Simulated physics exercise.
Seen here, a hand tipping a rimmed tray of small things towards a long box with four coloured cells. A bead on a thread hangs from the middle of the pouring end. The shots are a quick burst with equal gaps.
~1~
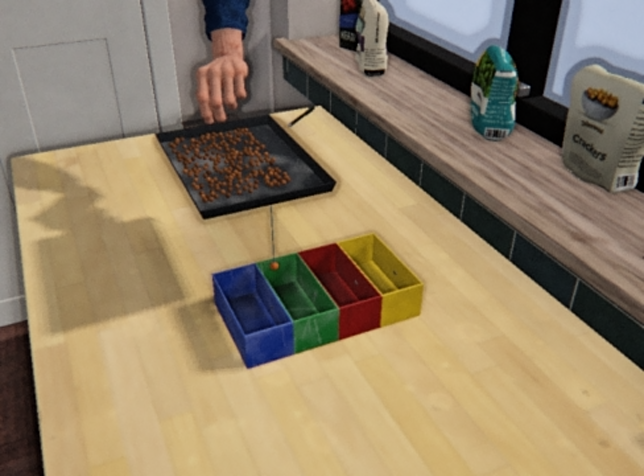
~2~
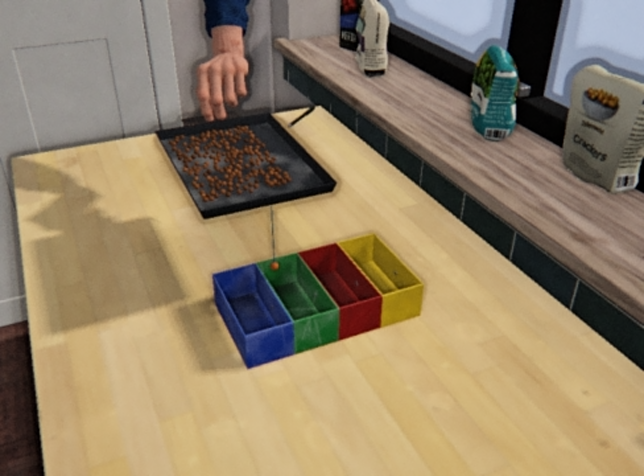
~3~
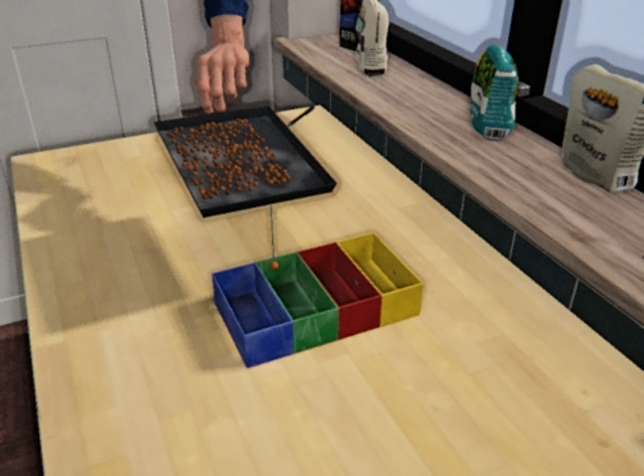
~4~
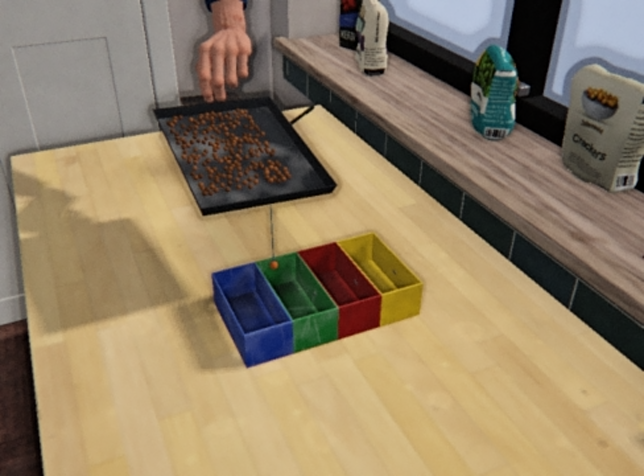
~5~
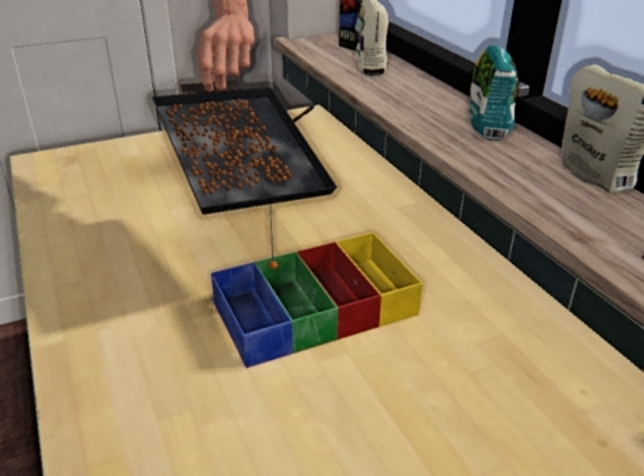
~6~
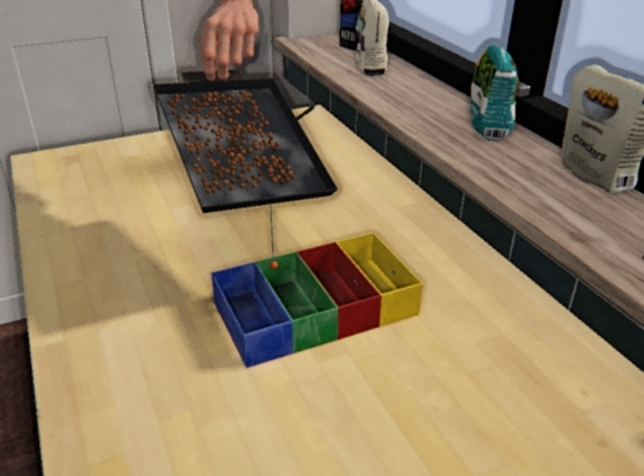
In the video, a hand at the far end of a wooden counter gradually raises the back of a dark rimmed tray of small brown balls, while a box with blue, green, red and yellow cells stays still in front.
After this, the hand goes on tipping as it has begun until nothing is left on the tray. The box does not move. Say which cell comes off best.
The red one ends fullest.
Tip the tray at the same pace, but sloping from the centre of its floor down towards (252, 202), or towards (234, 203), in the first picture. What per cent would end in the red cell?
About 0 and 0 per cent.
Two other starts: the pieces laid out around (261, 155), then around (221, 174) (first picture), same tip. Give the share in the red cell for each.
Roughly 80 per cent, and 60 per cent.
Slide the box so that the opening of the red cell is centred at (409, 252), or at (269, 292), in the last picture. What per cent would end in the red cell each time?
About 0 and 10 per cent.
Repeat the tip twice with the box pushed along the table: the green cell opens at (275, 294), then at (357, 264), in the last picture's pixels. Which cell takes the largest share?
First the cell in red, then that blue cell.
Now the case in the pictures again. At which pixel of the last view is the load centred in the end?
At about (335, 305).
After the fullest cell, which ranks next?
The runner-up: The green cell.
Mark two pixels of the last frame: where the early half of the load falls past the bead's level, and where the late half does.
Around (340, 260) and then (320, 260).
Just after the last frame, tray tipped steeply; roughly two thirds on the tray; about a tenth in the red cell; just a few in the green cell; just a few in the yellow cell; about a tenth falling or outside the box.
A moment on, tray tipped past a quarter turn; about a tenth on the tray; roughly half in the red cell; roughly a quarter in the green cell; just a few in the yellow cell; just a few in the blue cell; roughly a quarter falling or outside the box.
Further on, tray tipped past a quarter turn; roughly two thirds in the red cell; roughly a quarter in the green cell; just a few in the yellow cell; just a few falling or outside the box.
When it is over, tray tipped past a quarter turn; roughly two thirds in the red cell; roughly a quarter in the green cell; just a few in the yellow cell; not one in the blue cell; just a few outside the box.
